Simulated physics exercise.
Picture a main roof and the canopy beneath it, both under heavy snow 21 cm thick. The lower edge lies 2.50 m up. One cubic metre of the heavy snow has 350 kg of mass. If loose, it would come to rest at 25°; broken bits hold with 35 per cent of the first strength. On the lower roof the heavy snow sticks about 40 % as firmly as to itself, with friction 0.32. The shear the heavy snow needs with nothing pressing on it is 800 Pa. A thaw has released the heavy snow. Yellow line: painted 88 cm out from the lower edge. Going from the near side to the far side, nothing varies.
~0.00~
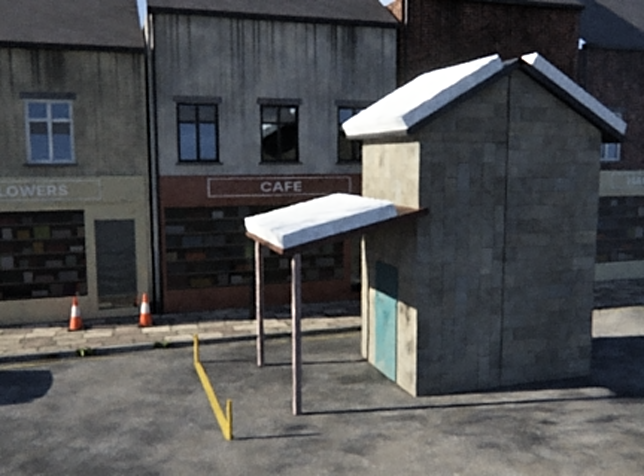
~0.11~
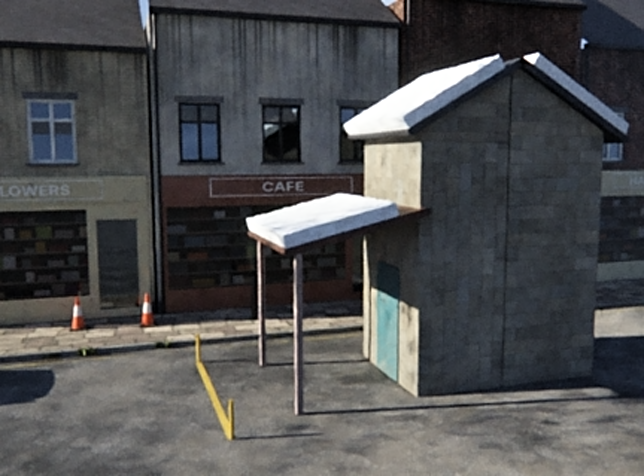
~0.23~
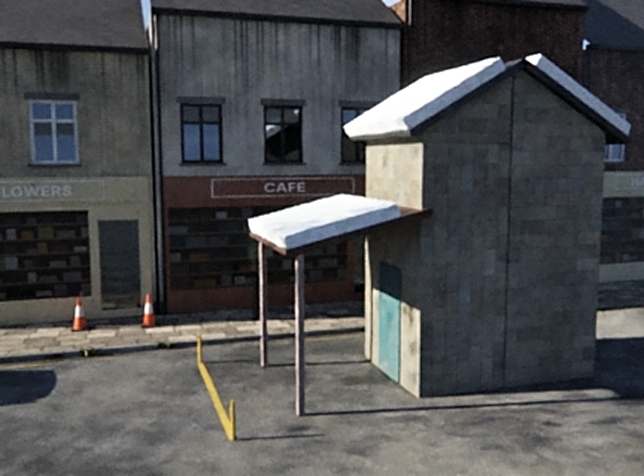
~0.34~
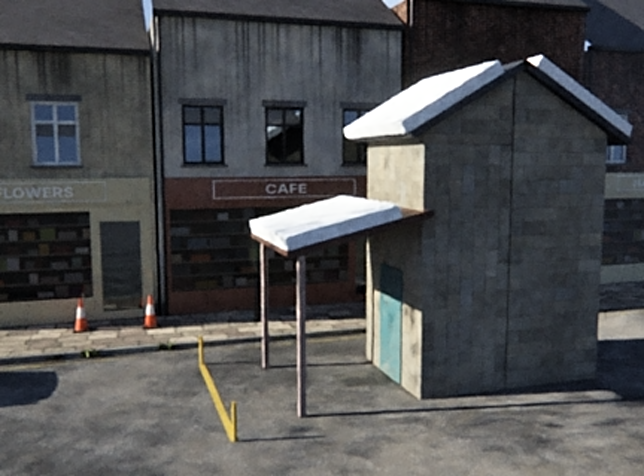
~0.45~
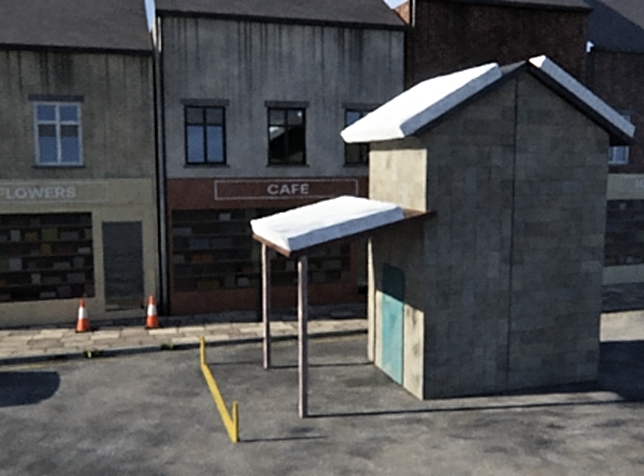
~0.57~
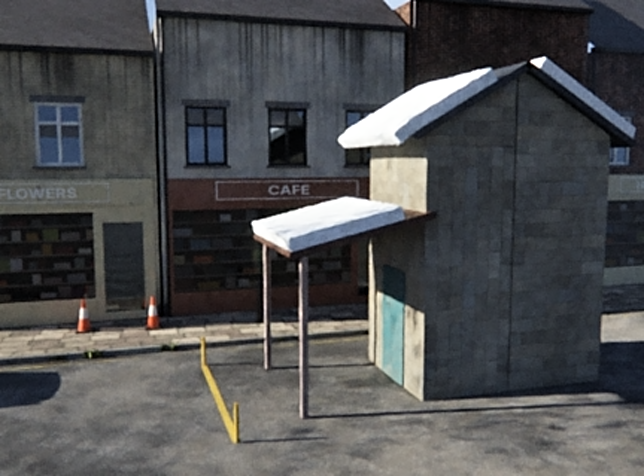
In a street with a cafe and a flower shop, thick snow lay on the roof of a small stone building and its canopy, and the roof snow slid slightly down toward the canopy side.
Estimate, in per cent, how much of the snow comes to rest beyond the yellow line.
I would say roughly 12 per cent.
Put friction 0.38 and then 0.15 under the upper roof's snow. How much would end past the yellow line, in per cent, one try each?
I'd expect around 0 percent, then around 30 percent.
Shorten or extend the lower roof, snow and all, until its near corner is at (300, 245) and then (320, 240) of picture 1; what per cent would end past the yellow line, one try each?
Close to 16 % on the first try, close to 25 % on the next.
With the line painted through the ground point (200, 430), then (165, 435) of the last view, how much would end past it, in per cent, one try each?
I'd say near 5 percent the first time, near 0 percent the second.
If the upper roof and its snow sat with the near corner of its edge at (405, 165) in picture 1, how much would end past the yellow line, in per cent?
That would come to around 0 %.
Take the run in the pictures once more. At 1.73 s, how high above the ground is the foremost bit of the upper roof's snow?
Height: Approx. 3.0 m.
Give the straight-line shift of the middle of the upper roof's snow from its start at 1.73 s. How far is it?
Distance from start: Around 2.6 m.
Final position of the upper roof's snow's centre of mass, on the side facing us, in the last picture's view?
It sits close to (301, 281).
After 1.10 s, none is below the lower edge and 0 % is past the line.
After 1.73 s, none is below the lower edge and 0 % is past the line.
After 2.37 s, 13 % is below the lower edge and 2 % is past the line.
After 3.00 s, 29 % is below the lower edge and 12 % is past the line.
After 3.40 s, 29 % is below the lower edge and 12 % is past the line.
